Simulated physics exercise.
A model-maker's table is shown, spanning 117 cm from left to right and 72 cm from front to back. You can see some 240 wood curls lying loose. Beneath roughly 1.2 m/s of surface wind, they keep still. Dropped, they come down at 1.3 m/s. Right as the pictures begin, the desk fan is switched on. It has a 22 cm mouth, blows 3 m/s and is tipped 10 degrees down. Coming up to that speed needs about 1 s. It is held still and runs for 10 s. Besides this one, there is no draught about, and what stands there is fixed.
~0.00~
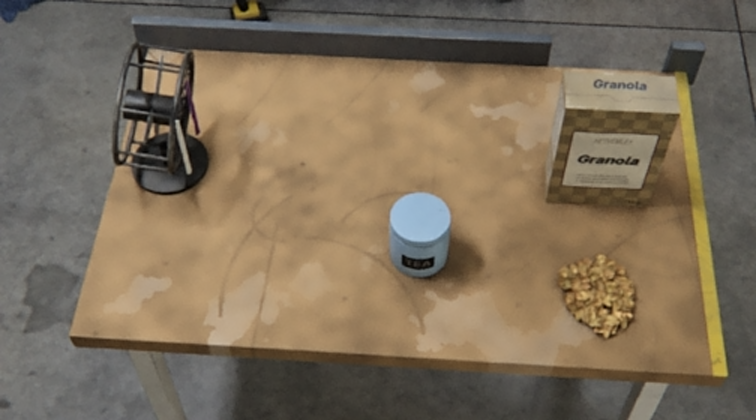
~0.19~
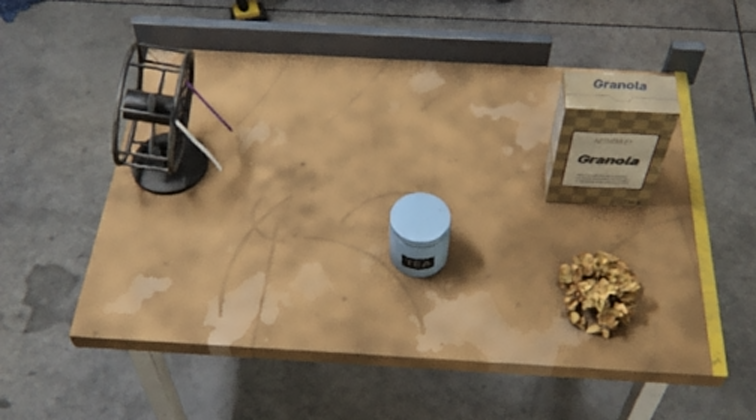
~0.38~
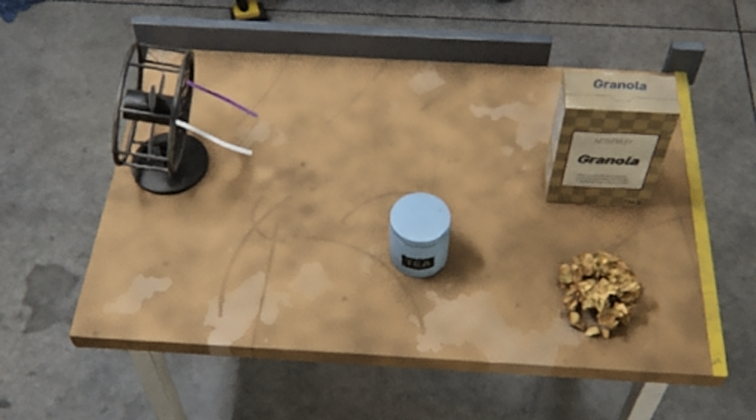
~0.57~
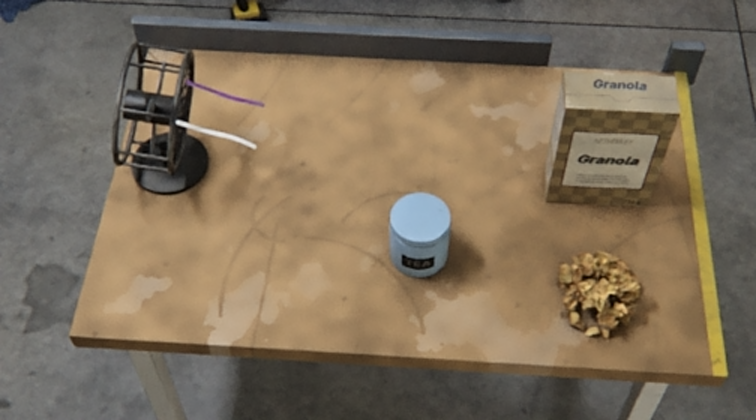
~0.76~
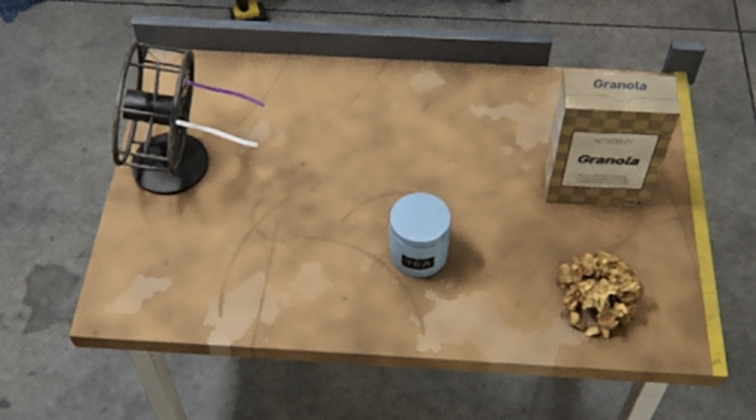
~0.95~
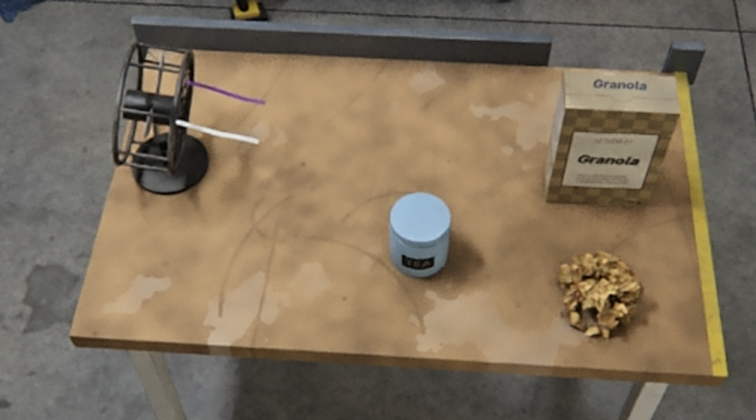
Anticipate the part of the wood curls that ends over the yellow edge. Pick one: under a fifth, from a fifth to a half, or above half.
I would say between a fifth and a half.
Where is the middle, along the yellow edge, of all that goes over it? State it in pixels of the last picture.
Around (722, 338).
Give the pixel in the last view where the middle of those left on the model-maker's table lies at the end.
Around (607, 322).
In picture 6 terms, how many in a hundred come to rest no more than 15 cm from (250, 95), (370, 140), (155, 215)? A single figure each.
First spot near 0 %, second near 0 %, third near 0 %.
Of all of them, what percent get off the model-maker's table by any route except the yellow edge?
3 per cent.
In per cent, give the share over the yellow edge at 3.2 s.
40 per cent or so.
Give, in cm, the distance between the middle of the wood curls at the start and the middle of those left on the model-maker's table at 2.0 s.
Measured offset: Approx. 5 cm.
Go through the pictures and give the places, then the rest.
In the first frame, the middle of the wood curls is near (598, 296), none has stirred yet and the mouth of the desk fan is at (155, 108).
In the second frame, the middle of the wood curls is near (599, 288), none has stirred yet and the yellow edge is centred on (705, 209).
In the third frame, the middle of the wood curls is near (599, 288), about 1 % have left their places, the top of a carton is at (621, 91) and the top of a jar is at (420, 217).
In the fourth frame, the middle of the wood curls is near (599, 288) and about 1 % have left their places.
In the fifth frame, the middle of the wood curls is near (599, 288) and about 1 % have left their places.
In the sixth frame, the middle of the wood curls is near (599, 288) and about 1 % have left their places.
After 2.0 s, 18 % are on the move or not yet settled, 34 % are over the yellow edge; the middle of those still in play is near (607, 322).
After 3.2 s, 15 % are on the move or not yet settled, 35 % are over the yellow edge; the middle of those still in play is near (607, 322).
After 5.5 s, 12 % are on the move or not yet settled, 37 % are over the yellow edge; the middle of those still in play is near (607, 322).
After 10.0 s, at the end, 38 % are over the yellow edge; the middle of those still in play is near (607, 322).
